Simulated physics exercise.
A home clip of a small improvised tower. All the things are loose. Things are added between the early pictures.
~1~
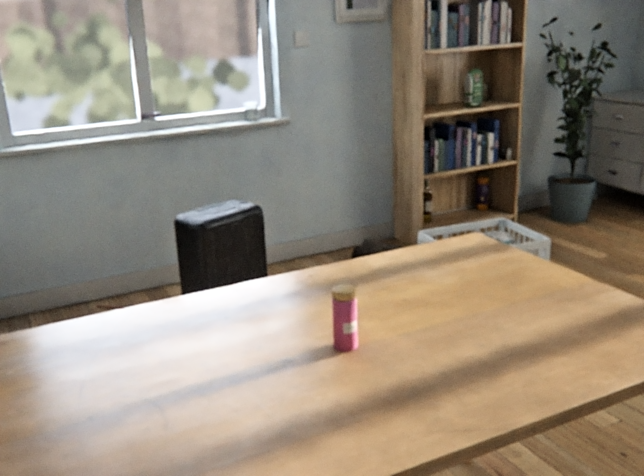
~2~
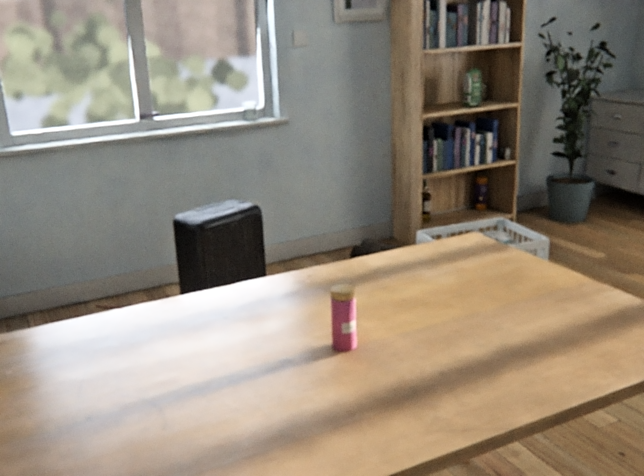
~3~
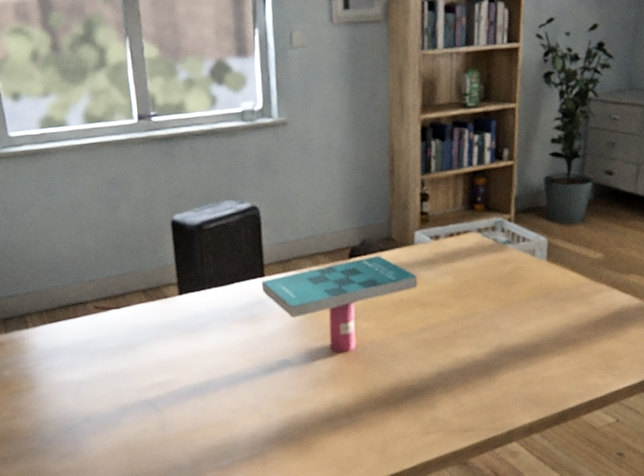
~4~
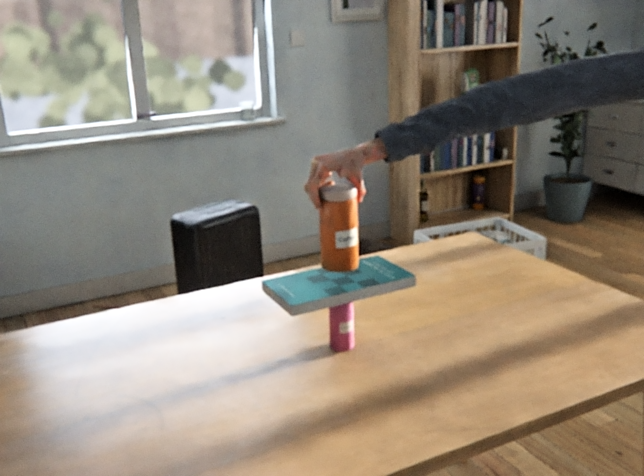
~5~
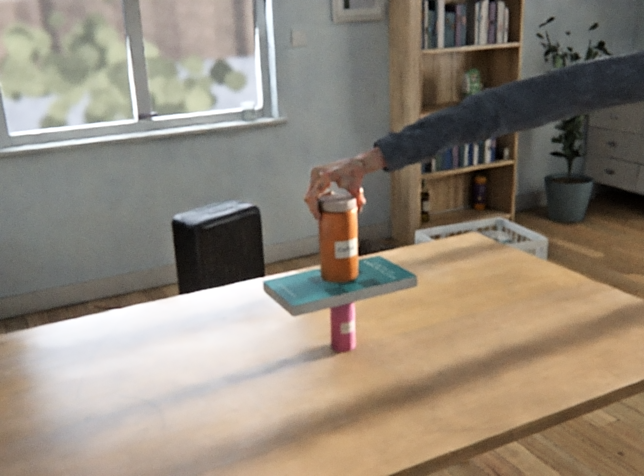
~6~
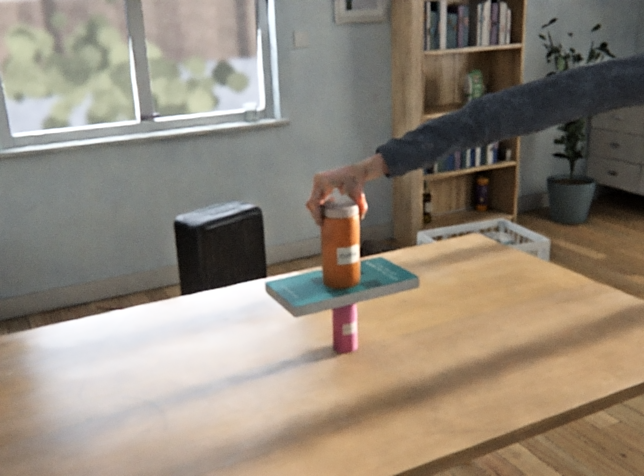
A hand lowering an orange jar onto a turquoise book laid across a small pink container on a wooden table.
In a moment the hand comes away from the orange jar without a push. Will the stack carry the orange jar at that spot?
It keeps its balance.
Then, 0.30 s on from there, no change.
Then, 0.70 s on from there, orange jar resting near (340, 245).
In the end, all 3 unmoved. At the end, from the last picture's camera, orange jar near (340, 245). The stack holds.
